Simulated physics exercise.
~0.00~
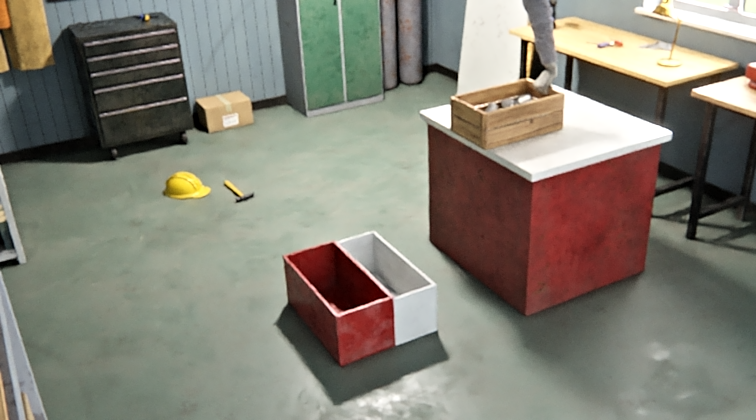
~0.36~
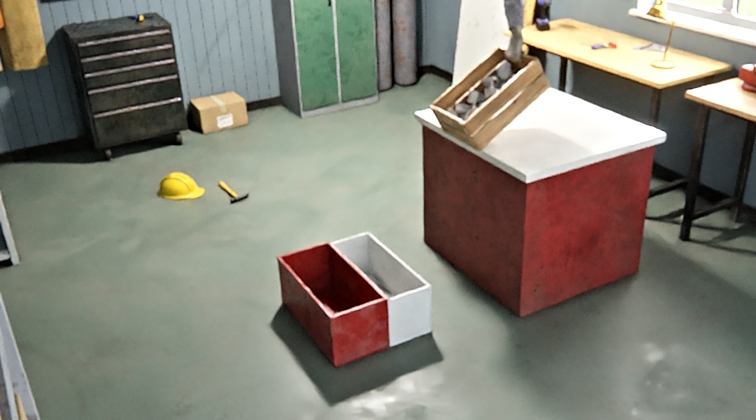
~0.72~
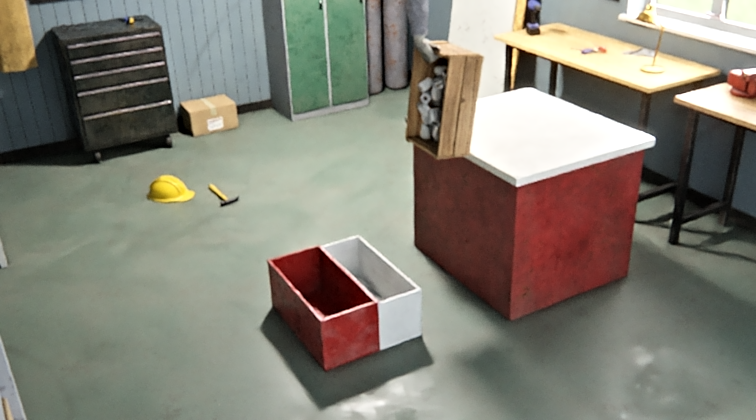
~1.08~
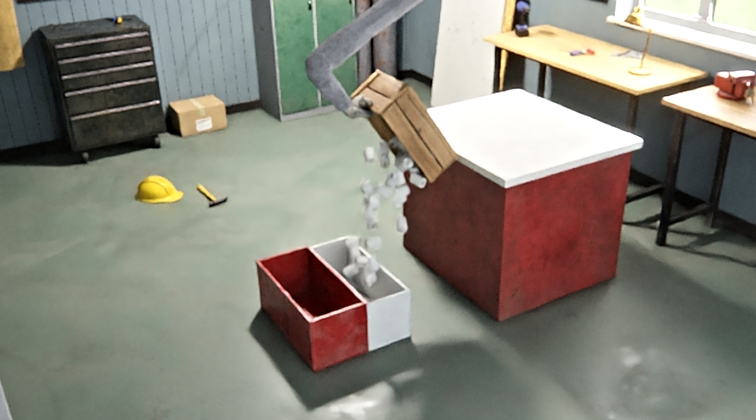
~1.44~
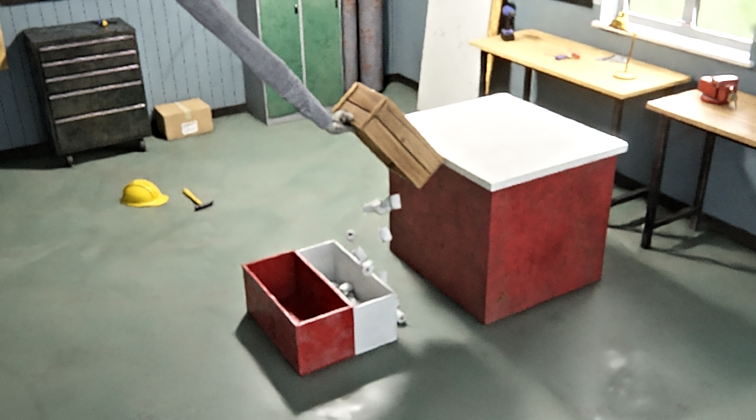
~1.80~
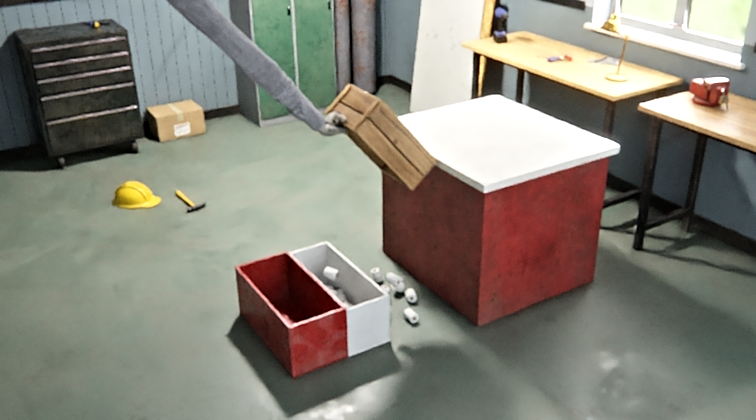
The video shows a grey arm tilting a wooden box off the edge of a red, white-topped bench until it tips over, spilling pale rolls toward a white box beside a red bin; some land in the white box and others end on the floor between it and the bench.
